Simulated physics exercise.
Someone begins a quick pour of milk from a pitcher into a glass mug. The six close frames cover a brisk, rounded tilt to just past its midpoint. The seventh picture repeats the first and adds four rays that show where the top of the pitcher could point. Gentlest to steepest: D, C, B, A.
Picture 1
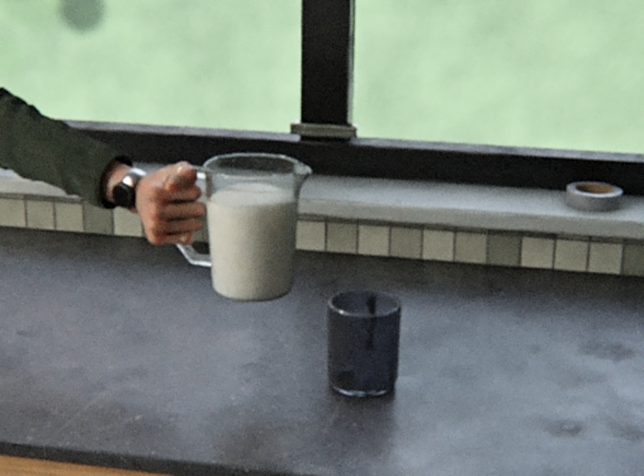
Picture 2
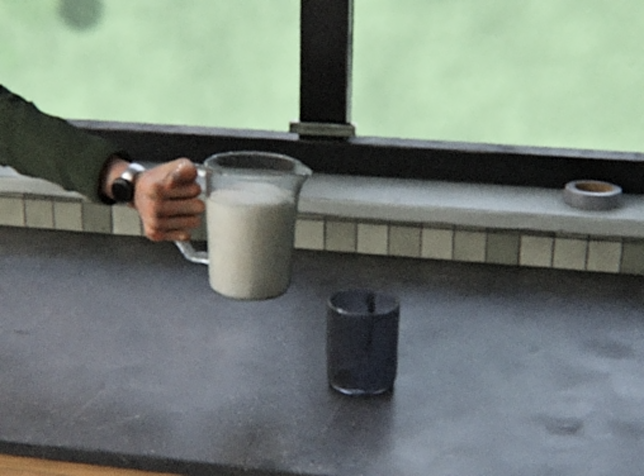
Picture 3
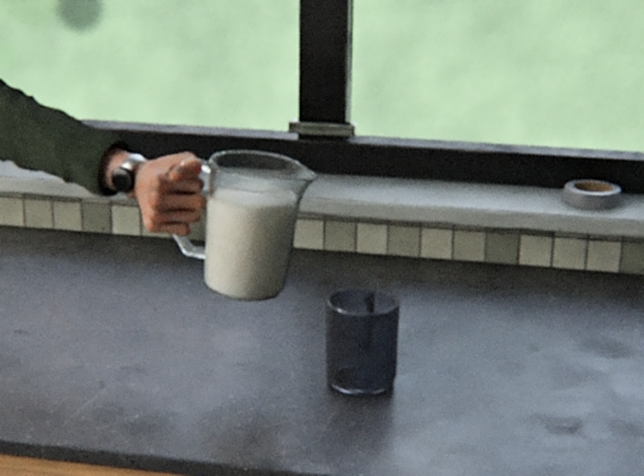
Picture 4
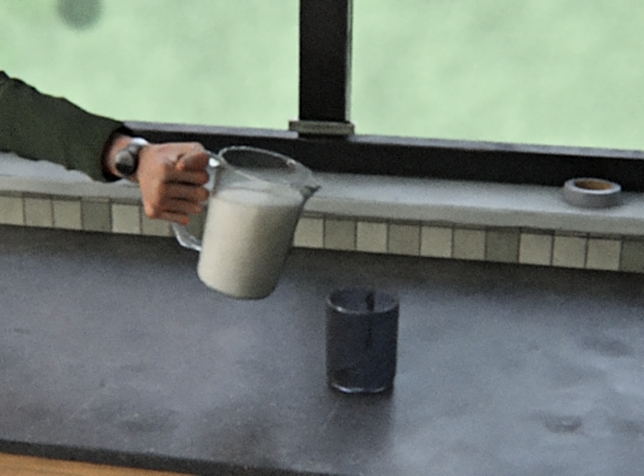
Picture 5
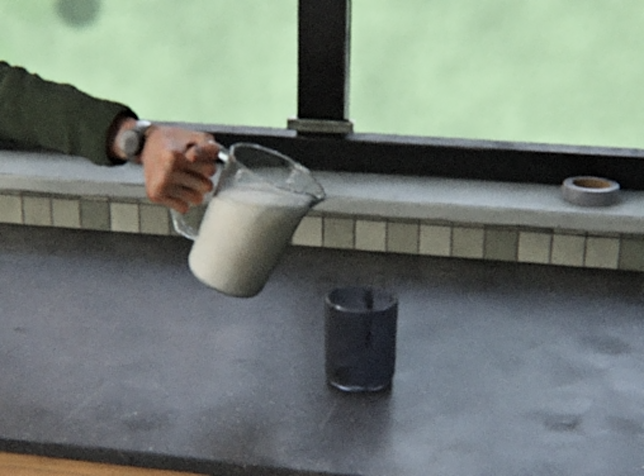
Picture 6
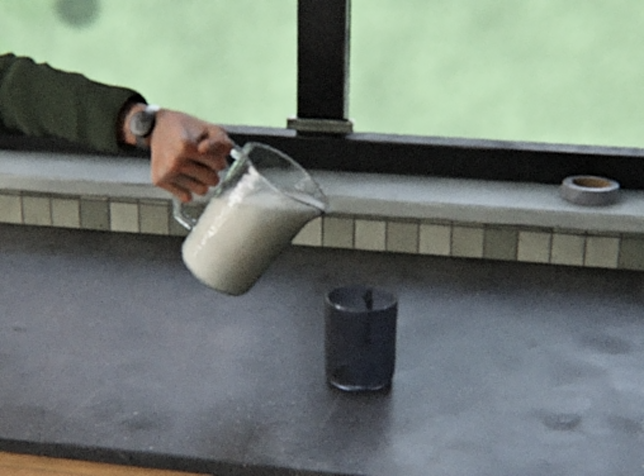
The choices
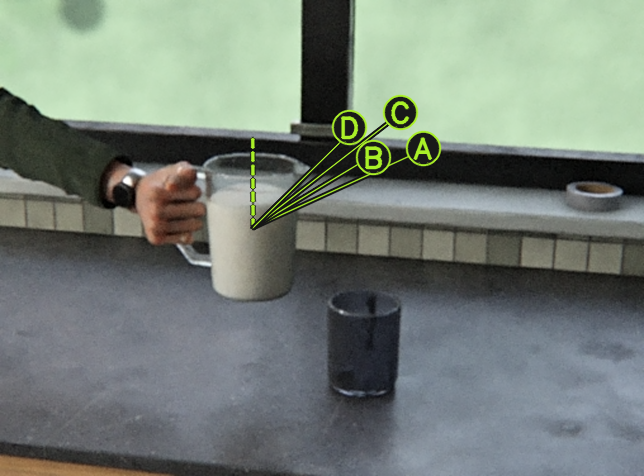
A hand holds a glass pitcher of milk upright, then tilts it rightward near a dark glass mug.
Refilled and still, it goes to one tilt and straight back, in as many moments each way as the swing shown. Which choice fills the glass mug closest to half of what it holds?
Best: A.
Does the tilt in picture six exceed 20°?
Yes, it does.
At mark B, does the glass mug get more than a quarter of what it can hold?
Yes.
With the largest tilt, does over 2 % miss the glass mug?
No, it does not.
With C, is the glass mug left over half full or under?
Under half.
In lime, A at (408, 156); B at (357, 164); C at (387, 123); D at (339, 142).
Choosing A, the glass mug ends with about 48 % of what it can hold.
Choosing B, the glass mug ends with about 34 % of what it can hold.
Choosing C, the glass mug ends with about 22 % of what it can hold.
Choosing D, the glass mug ends with about 12 % of what it can hold.
